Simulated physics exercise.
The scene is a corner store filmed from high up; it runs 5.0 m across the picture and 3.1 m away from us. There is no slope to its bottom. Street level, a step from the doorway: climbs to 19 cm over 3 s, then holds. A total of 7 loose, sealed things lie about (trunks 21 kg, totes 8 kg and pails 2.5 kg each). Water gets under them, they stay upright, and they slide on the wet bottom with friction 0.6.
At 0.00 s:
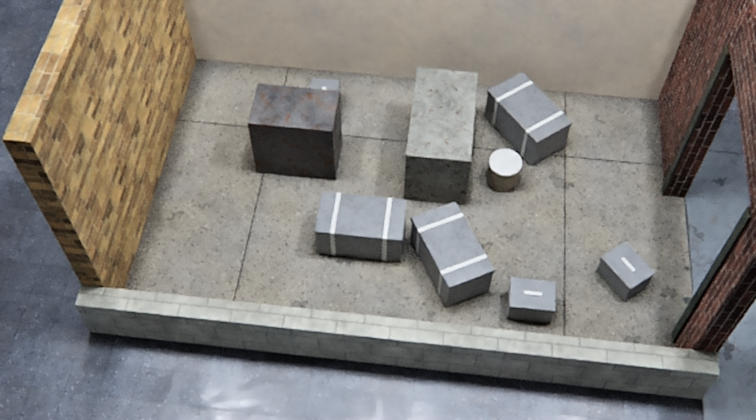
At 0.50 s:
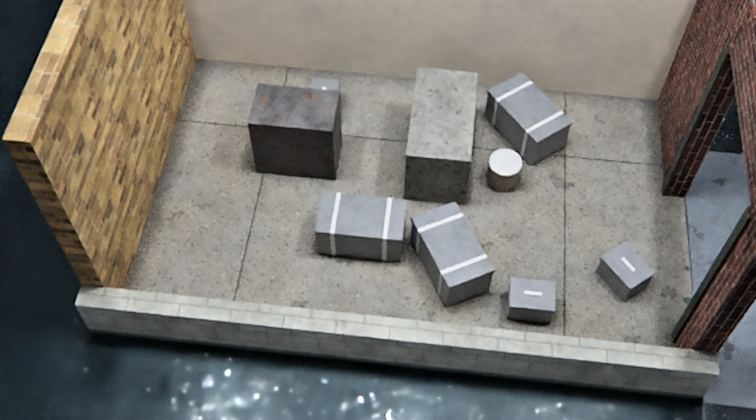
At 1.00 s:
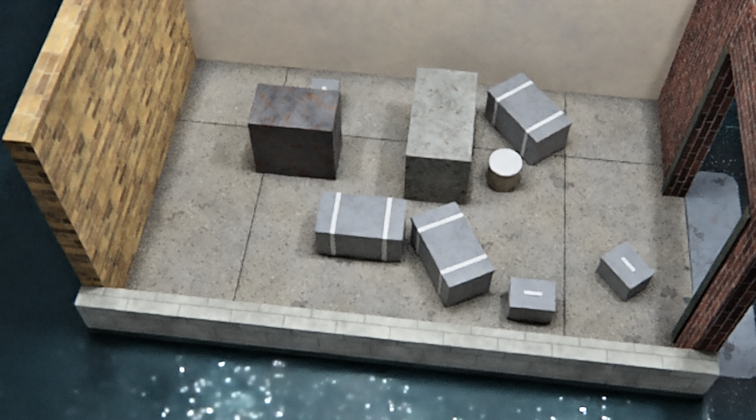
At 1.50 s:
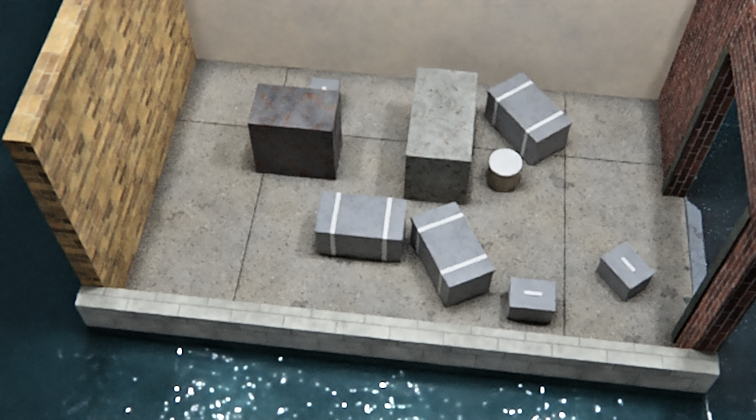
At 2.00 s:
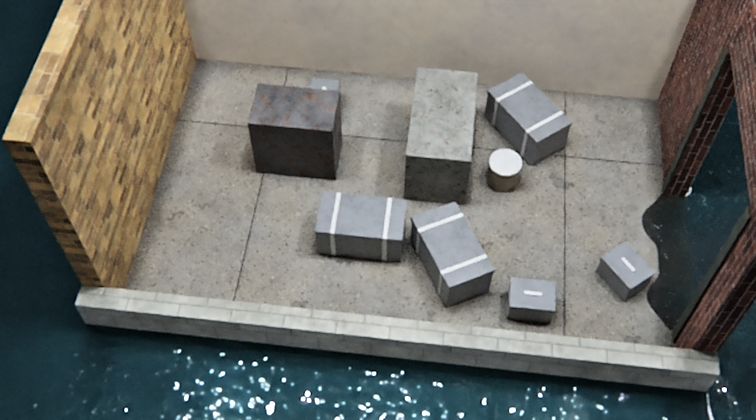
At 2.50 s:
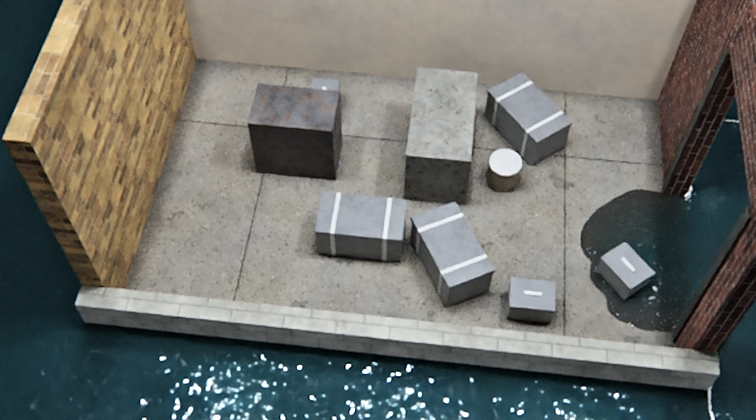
Dark water rises outside the walled room, then spreads through the right doorway around a small grey box.
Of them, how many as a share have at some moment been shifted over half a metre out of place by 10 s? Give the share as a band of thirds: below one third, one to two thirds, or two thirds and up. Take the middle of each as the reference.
The share is two thirds and up.
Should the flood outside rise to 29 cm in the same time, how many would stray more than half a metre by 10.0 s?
So the tally would be 7.
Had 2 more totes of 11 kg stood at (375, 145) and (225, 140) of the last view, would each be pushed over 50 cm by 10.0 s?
Order as asked: Not as far and not as far.
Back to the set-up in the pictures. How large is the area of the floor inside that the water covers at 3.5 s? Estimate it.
I'd put it close to 3.5 m2.
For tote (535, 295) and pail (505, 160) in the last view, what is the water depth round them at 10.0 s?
Some 14 cm at the first, some 7 cm at the second.
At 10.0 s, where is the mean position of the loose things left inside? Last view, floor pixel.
The centre sits near (291, 196).
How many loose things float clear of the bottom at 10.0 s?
Count at that moment: 6.
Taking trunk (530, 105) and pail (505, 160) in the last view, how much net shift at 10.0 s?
60 cm, 140 cm.
After 3.5 s 1 of 7 are over 50 cm from their spots; 0 afloat.
After 4.5 s 1 of 7 are over 50 cm from their spots; 1 afloat.
After 7.0 s 6 of 7 are over 50 cm from their spots; 1 afloat.
After 10.0 s 6 of 7 are over 50 cm from their spots, and 6 have been at some point; 6 afloat.
